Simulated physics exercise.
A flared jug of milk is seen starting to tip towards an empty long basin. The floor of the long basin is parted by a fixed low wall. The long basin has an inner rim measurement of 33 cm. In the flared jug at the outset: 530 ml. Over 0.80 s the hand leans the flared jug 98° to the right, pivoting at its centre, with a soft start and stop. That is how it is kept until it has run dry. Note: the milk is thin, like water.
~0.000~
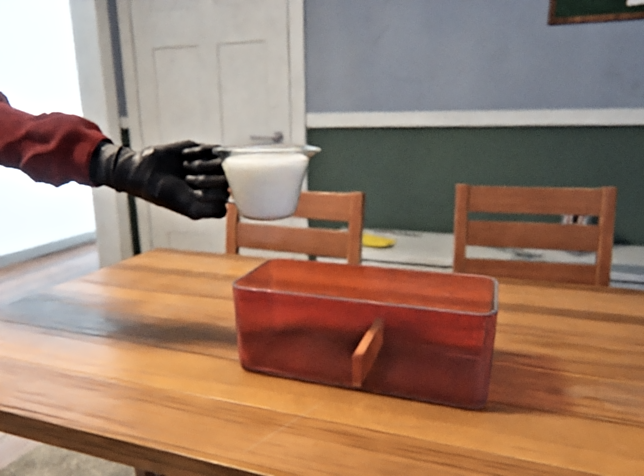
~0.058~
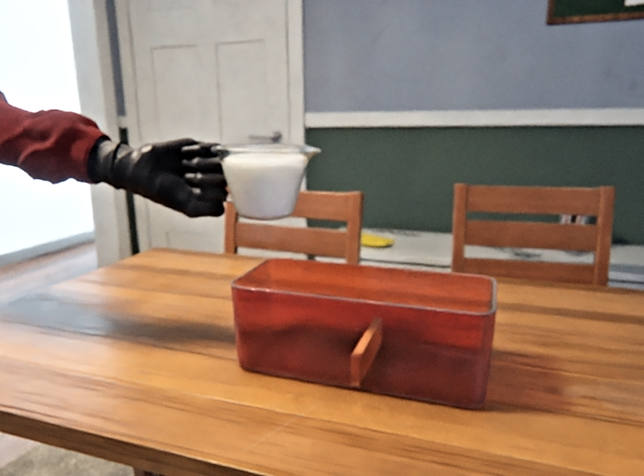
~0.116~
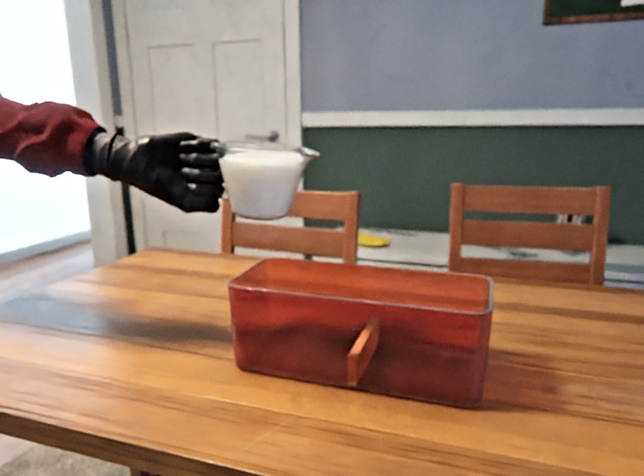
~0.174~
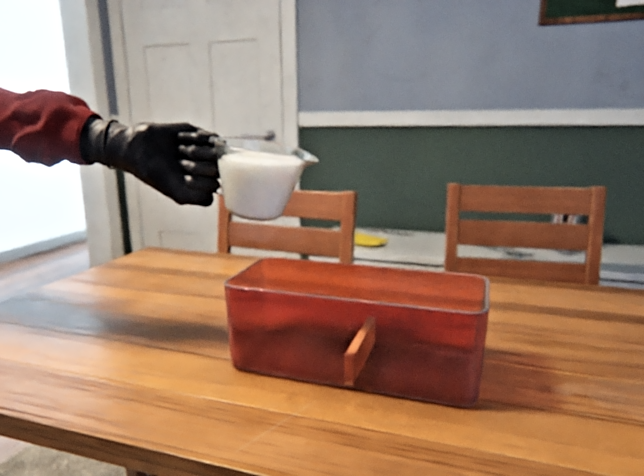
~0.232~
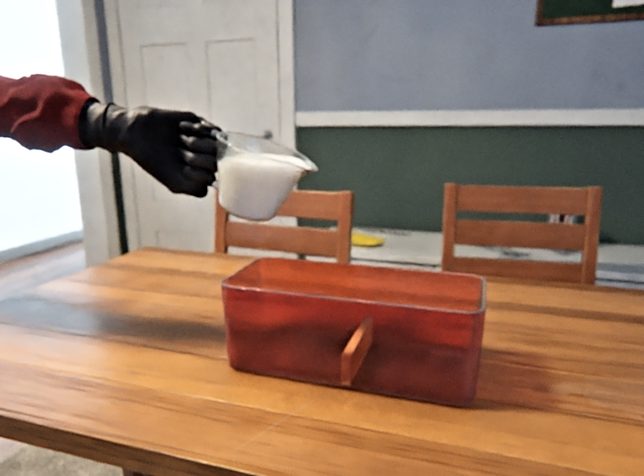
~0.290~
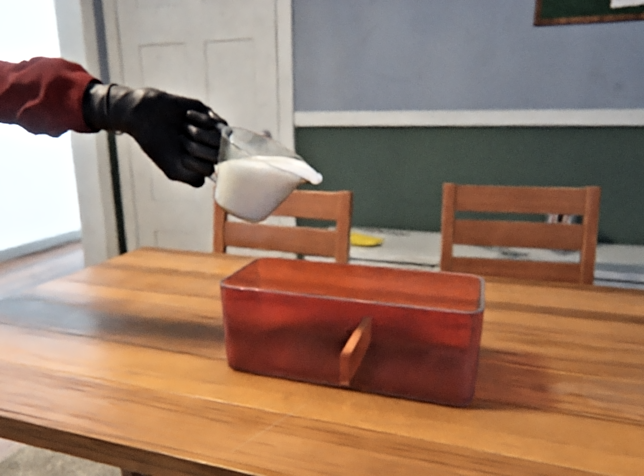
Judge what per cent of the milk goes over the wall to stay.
23 percent, roughly.
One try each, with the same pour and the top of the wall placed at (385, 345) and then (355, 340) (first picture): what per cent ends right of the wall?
5 in a hundred, followed by 60 in a hundred.
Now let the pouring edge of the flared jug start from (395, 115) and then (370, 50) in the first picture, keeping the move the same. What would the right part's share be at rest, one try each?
Result: 90 per cent, then 85 per cent.
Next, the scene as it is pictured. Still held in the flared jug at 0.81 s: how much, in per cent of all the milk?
Close to 4 in a hundred.
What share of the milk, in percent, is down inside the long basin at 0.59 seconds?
Roughly 34 percent.
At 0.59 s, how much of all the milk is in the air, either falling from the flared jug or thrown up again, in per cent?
26 %.
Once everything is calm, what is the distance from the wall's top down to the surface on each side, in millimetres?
Roughly 22 mm on the left side and roughly 34 mm on the right.
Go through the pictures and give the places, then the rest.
The first picture shows tilt 0°; pouring edge (321, 149); surface from (231, 158) to (307, 159); the long basin's rim runs from (252, 272) to (496, 296); the wall's top is at (369, 336).
The second picture shows tilt 1°; pouring edge (320, 150); surface from (230, 157) to (306, 159).
The third picture shows tilt 5°; pouring edge (319, 154); surface from (229, 156) to (304, 160).
The fourth picture shows tilt 11°; pouring edge (318, 161); surface from (228, 155) to (305, 162).
The fifth picture shows tilt 19°; pouring edge (317, 170); surface from (228, 157) to (310, 165).
The sixth picture shows tilt 28°; pouring edge (317, 181); surface from (228, 162) to (313, 176); 3 per cent is over the edge.
Then, 0.59 s in, the tilt is 83° and 39 per cent is still to pour, 20 is left of the wall and 15 right of it.
Then, 0.81 s in, the tilt is 98° and 4 per cent is still to pour, 69 is left of the wall and 20 right of it.
Then, 1.05 s in, the tilt is 98° and 0 per cent is still to pour, 75 is left of the wall and 23 right of it.
Then, 1.30 s in, the tilt is 98° and 0 per cent is still to pour, 75 is left of the wall and 23 right of it.
Finally, 75 per cent lies left of the wall, 23 right of it and 2 outside.
